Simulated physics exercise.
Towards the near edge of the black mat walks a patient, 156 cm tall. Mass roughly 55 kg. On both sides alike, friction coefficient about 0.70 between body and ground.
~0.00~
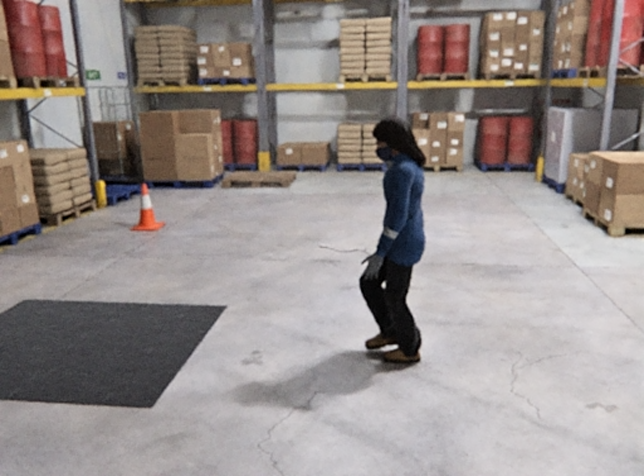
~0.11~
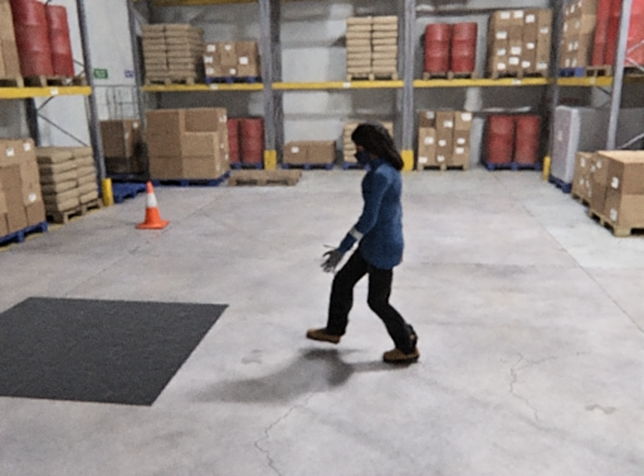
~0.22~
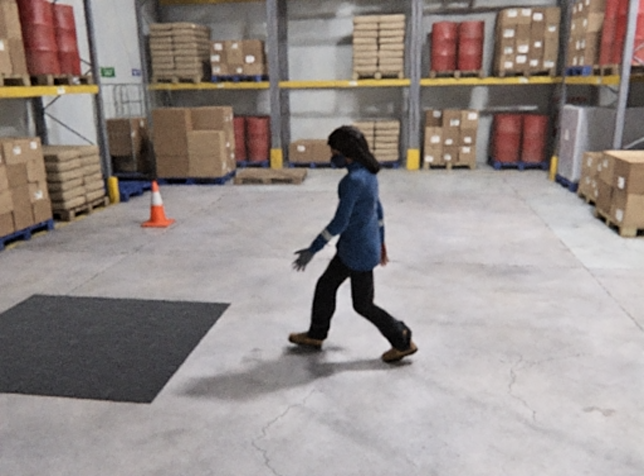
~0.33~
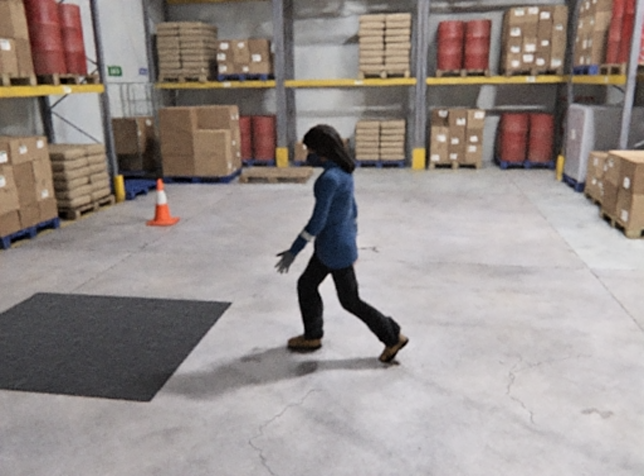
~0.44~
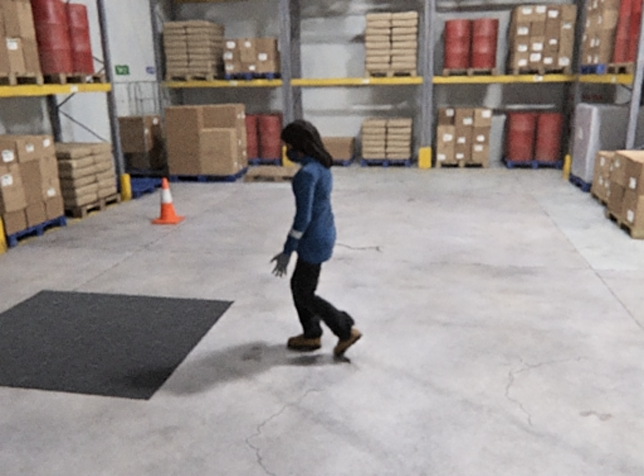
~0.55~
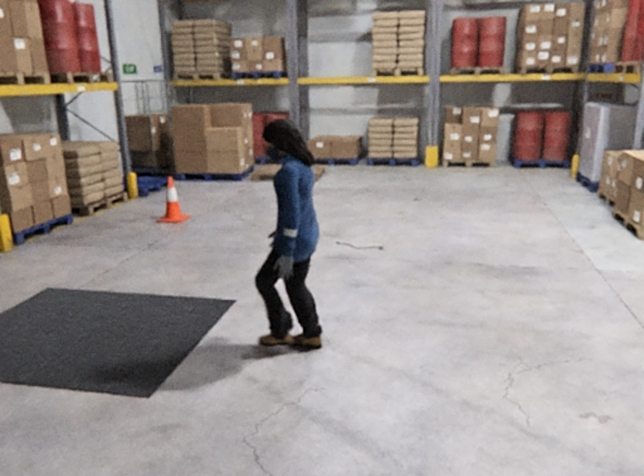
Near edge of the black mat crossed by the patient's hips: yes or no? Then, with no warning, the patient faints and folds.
No, not crossed.
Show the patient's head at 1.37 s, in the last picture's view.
About (143, 352) in the last view.
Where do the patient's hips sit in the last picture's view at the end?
It ends up near pixel (207, 346) in the last picture.
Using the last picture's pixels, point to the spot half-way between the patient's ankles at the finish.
Roughly at (203, 337).
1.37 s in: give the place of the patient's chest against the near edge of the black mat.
It is around 0 cm beyond the mark.
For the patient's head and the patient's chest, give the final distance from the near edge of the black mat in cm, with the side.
Both go past - the patient's head by 30 cm and the patient's chest by 0 cm.
After 0.82 s the patient's hips are 41 cm short of the near edge of the black mat, near (254, 277) in the last picture's view; the patient's head 39 cm short of the near edge of the black mat.
After 1.07 s the patient's hips are 28 cm short of the near edge of the black mat, near (231, 307) in the last picture's view.
After 1.37 s the patient's hips are 22 cm short of the near edge of the black mat, near (210, 346) in the last picture's view.
At rest, 3.1 s, patient's hips stop short of the near edge of the black mat; patient's head crosses the near edge of the black mat.
